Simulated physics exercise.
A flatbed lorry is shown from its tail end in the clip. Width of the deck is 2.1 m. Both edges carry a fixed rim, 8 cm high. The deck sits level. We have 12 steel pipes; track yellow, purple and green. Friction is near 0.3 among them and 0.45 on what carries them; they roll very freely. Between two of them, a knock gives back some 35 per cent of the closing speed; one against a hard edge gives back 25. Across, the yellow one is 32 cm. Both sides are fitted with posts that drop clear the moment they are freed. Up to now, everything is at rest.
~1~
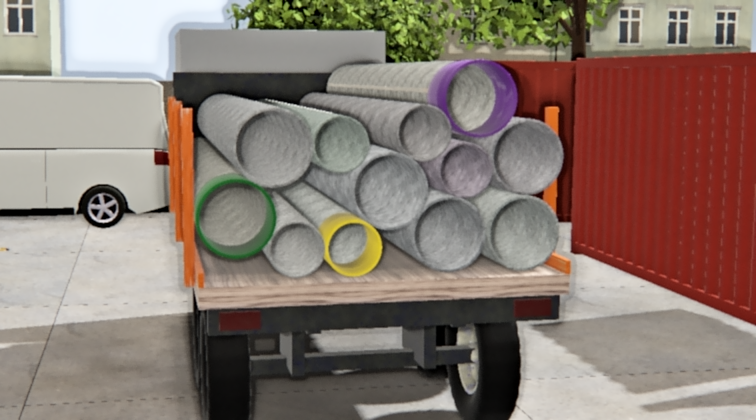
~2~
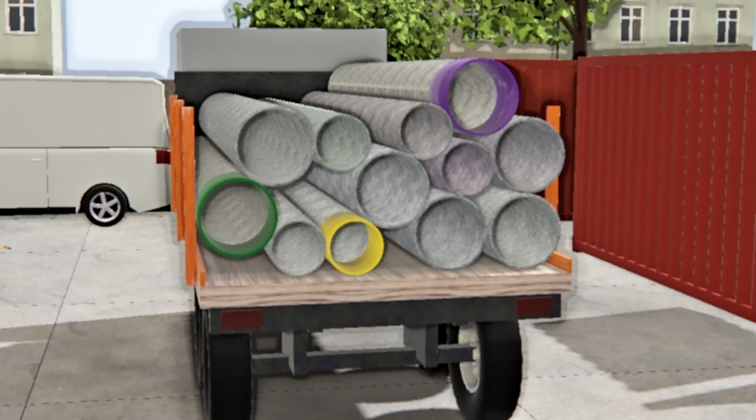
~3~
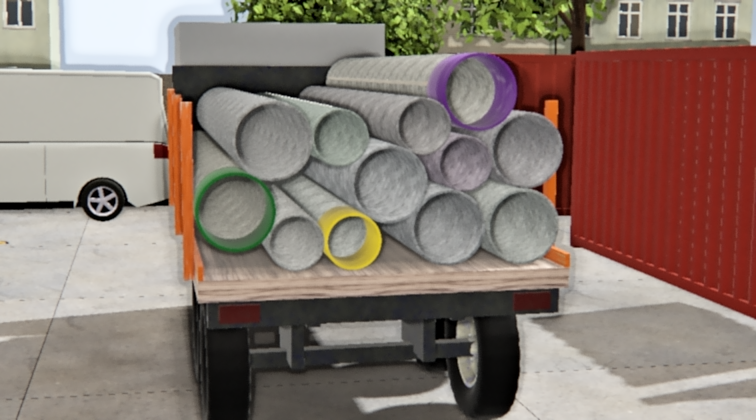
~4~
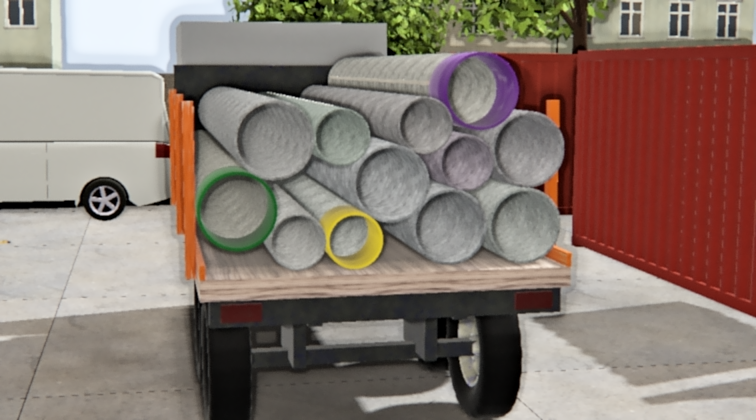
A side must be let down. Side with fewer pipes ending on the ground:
Left.
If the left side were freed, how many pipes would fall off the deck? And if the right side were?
If the left goes, 0; if the right goes, 2.
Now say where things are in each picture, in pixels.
Yellow (354, 249), purple (481, 99), green (237, 219); the deck is level; 4 of the 12 make up the bottom layer; nothing moves, in the first picture.
Yellow (356, 247), purple (483, 97), green (238, 218); rims, left 8 cm, right 8 cm; at rest, in the second picture.
Yellow (354, 242), purple (481, 92), green (236, 213); side tops at (186, 109) and (551, 107); at rest, in the third picture.
Yellow (355, 241), purple (482, 91), green (238, 212); all still, in the fourth picture.
Side on the left freed, after 0.7 s, yellow is on the deck, 90 cm from the left edge; purple is up on others, 50 cm from the right edge; green is on the deck, 20 cm from the left edge; 0 of 12 are off.
Side on the left freed, at the end, yellow is on the deck, 90 cm from the left edge; purple is up on others, 50 cm from the right edge; green is on the deck, 20 cm from the left edge; 0 of 12 are off.
Side on the right freed, after 0.8 s, yellow is on the deck, 90 cm from the left edge; purple is up on others, 20 cm from the right edge, rolling right; green is up on others, 20 cm from the left edge; 1 of 12 is off.
Side on the right freed, at the end, yellow is on the deck, 90 cm from the left edge; purple is down on the right; green is up on others, 20 cm from the left edge; 2 of 12 are off.
